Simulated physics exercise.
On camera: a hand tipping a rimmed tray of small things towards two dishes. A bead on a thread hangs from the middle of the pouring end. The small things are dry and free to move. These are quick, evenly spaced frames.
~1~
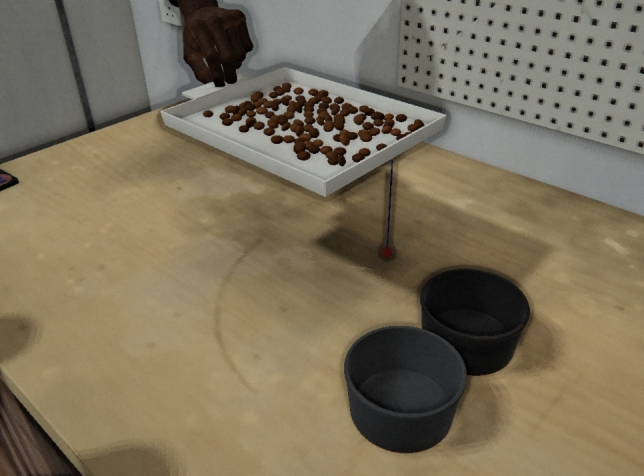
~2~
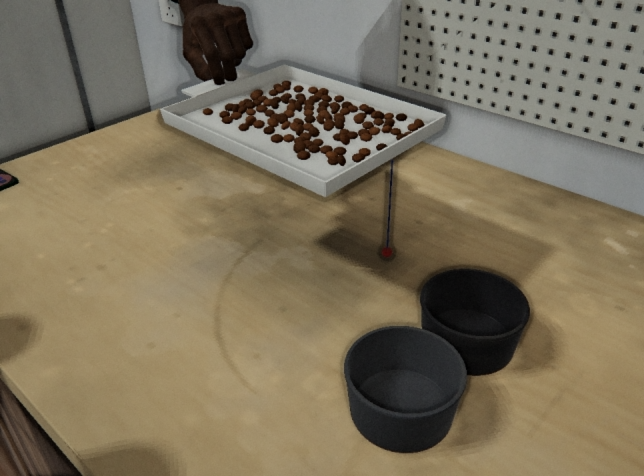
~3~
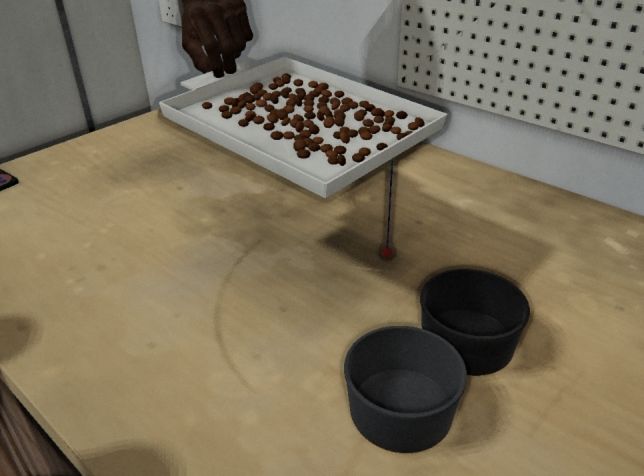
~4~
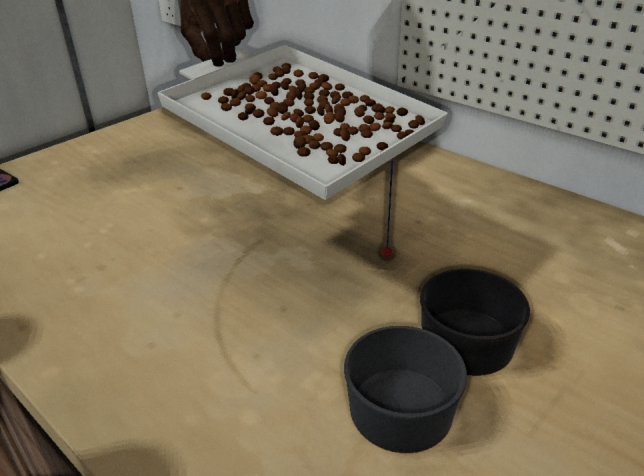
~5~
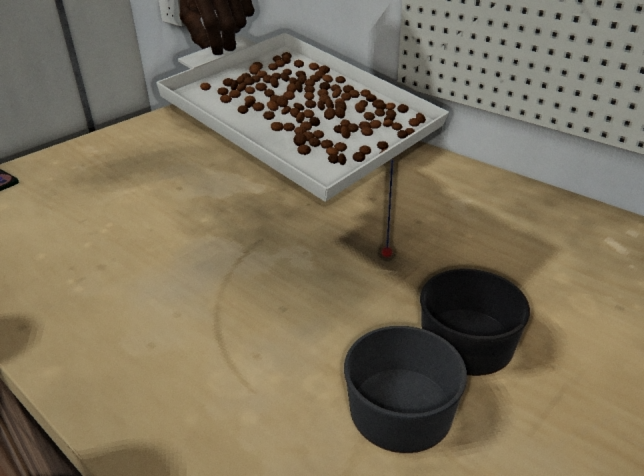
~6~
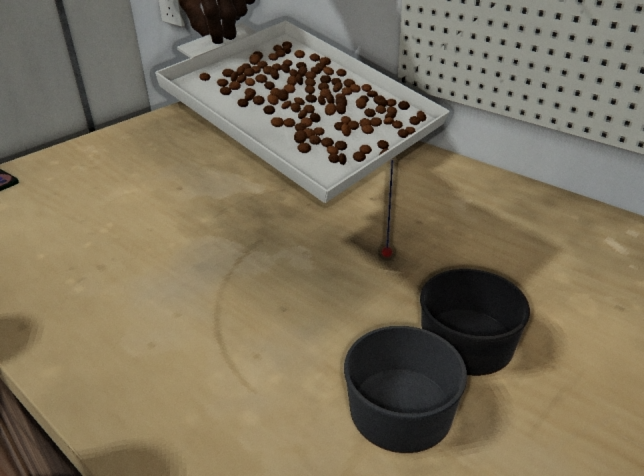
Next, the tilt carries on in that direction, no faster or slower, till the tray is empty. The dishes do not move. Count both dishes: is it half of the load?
In the dishes lies under half of it.
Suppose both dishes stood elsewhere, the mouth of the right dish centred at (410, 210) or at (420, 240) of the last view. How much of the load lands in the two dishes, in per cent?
First some 0, then 60 per cent.
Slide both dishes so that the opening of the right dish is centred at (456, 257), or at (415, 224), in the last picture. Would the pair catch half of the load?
First above a half, then not half.
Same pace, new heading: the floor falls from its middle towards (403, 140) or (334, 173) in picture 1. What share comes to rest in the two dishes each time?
In turn 10 and 0 in a hundred.
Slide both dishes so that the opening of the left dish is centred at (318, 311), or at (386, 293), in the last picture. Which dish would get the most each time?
First the left dish, then the left-hand dish.
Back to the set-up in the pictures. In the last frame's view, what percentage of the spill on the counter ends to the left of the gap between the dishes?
Some 90 per cent.
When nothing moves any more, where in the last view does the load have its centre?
Near (386, 343).
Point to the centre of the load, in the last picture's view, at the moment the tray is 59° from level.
Roughly at (362, 131).
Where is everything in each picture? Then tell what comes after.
Corners of the pouring end (325, 180) and (443, 115), level; middle of the load (310, 121), bits of dog kibble; left dish (452, 416); right dish (518, 342); bead on its thread (387, 252), in the first picture.
Corners of the pouring end (325, 181) and (443, 115), level; middle of the load (310, 119), in the second picture.
Corners of the pouring end (326, 182) and (444, 114), tipped barely, lowest at the left corner; middle of the load (310, 116), in the third picture.
Corners of the pouring end (326, 184) and (445, 113), tipped a little, lowest at the left corner; middle of the load (310, 110), in the fourth picture.
Corners of the pouring end (326, 187) and (446, 112), tipped a little, lowest at the left corner; middle of the load (311, 104), in the fifth picture.
Corners of the pouring end (327, 189) and (447, 111), tipped a little, lowest at the left corner; middle of the load (311, 99); left dish (452, 416); right dish (518, 342), in the sixth picture.
Just after the last frame, tray tipped steeply; almost all on the tray; just a few in the air.
A moment on, tray tipped right over; the larger part on the tray; just a few in the left dish; about a tenth outside both; about a tenth in the air.
Further on, tray tipped past a quarter turn; just a few in the left dish; about a tenth in the right dish; the larger part outside both.
When it is over, tray tipped past a quarter turn; just a few in the left dish; about a tenth in the right dish; the larger part outside both.
